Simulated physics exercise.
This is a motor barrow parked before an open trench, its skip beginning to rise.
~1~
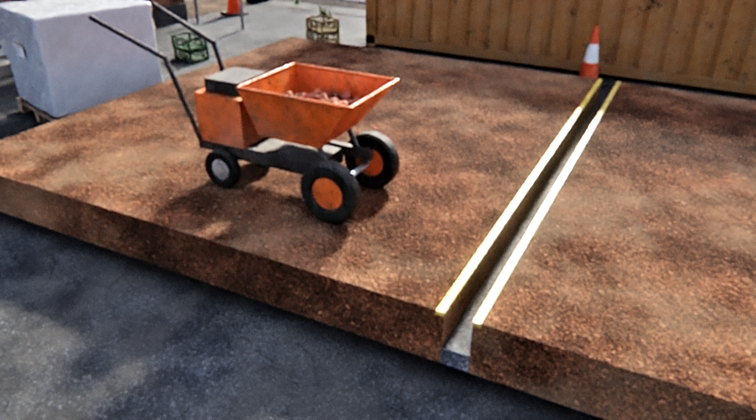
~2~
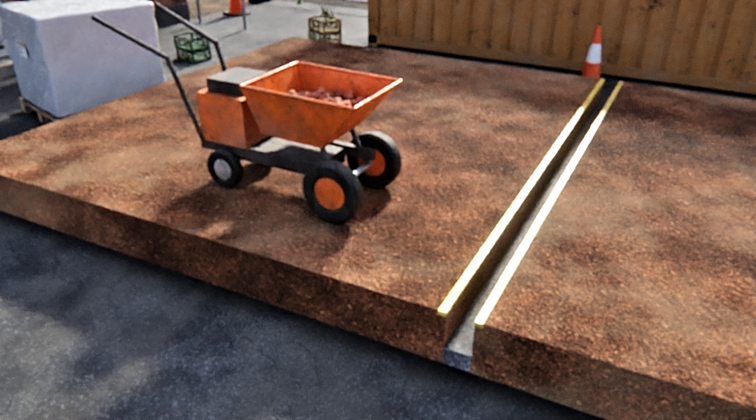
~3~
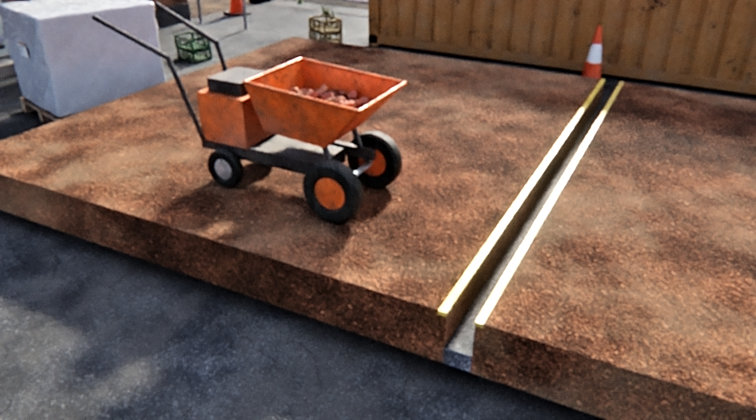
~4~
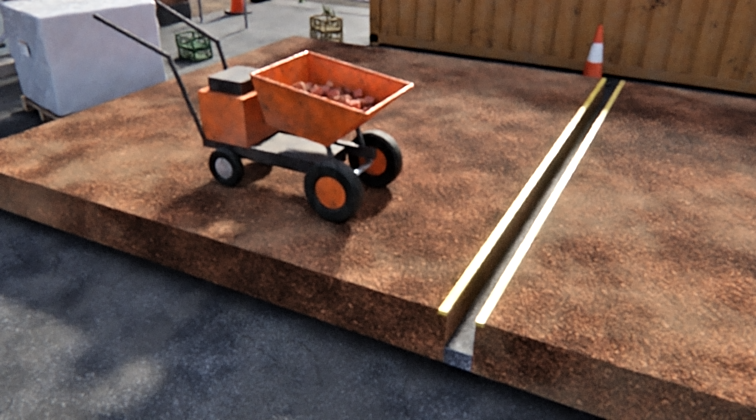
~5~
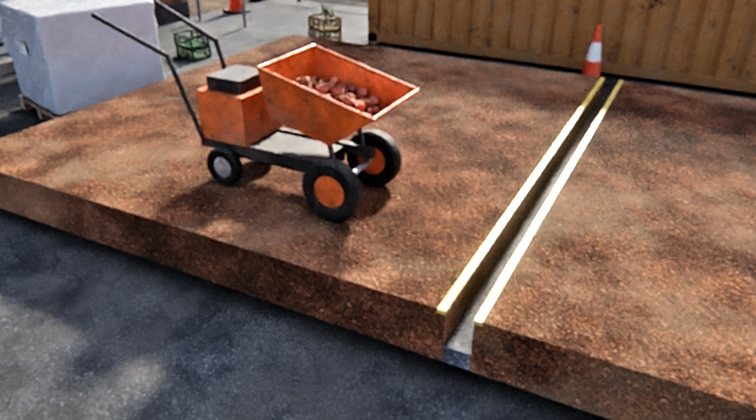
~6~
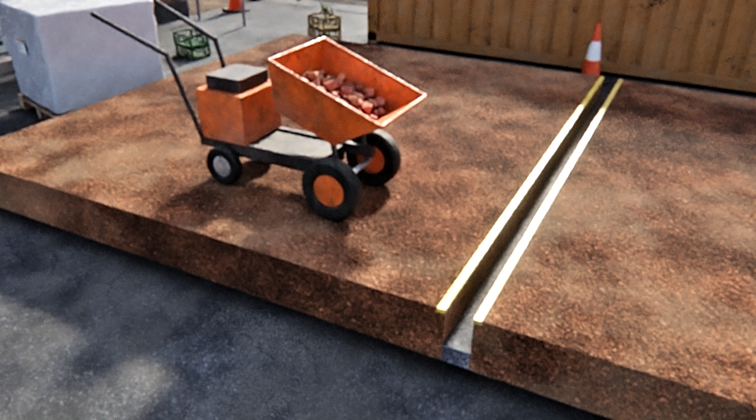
The footage shows an orange motor barrow loaded with rubble, standing still on brown ground to the left of a narrow, yellow-edged trench, as its skip gradually rises at the back and tilts forward toward the right.
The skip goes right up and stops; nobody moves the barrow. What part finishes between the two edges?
In the trench: Under half.
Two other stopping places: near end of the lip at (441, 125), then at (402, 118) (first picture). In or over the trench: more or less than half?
At the first place less than half, at the second above a half.
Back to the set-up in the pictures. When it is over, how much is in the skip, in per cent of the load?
It comes to 15 per cent or so.
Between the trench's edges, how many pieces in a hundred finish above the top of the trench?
Roughly 0 in a hundred.
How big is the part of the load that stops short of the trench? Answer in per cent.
Roughly 70 in a hundred.
Soon, skip tipped steeply; all in the skip.
A while on, skip tipped right over; nearly all in the skip; a small part short of the trench.
Towards the end, skip tipped right over; about a quarter in the skip; about two thirds short of the trench; a small part in or heaped over the trench; a stray few beyond it.
Finally, skip tipped right over; a small part in the skip; about two thirds short of the trench; a small part in or heaped over the trench; a stray few beyond it.
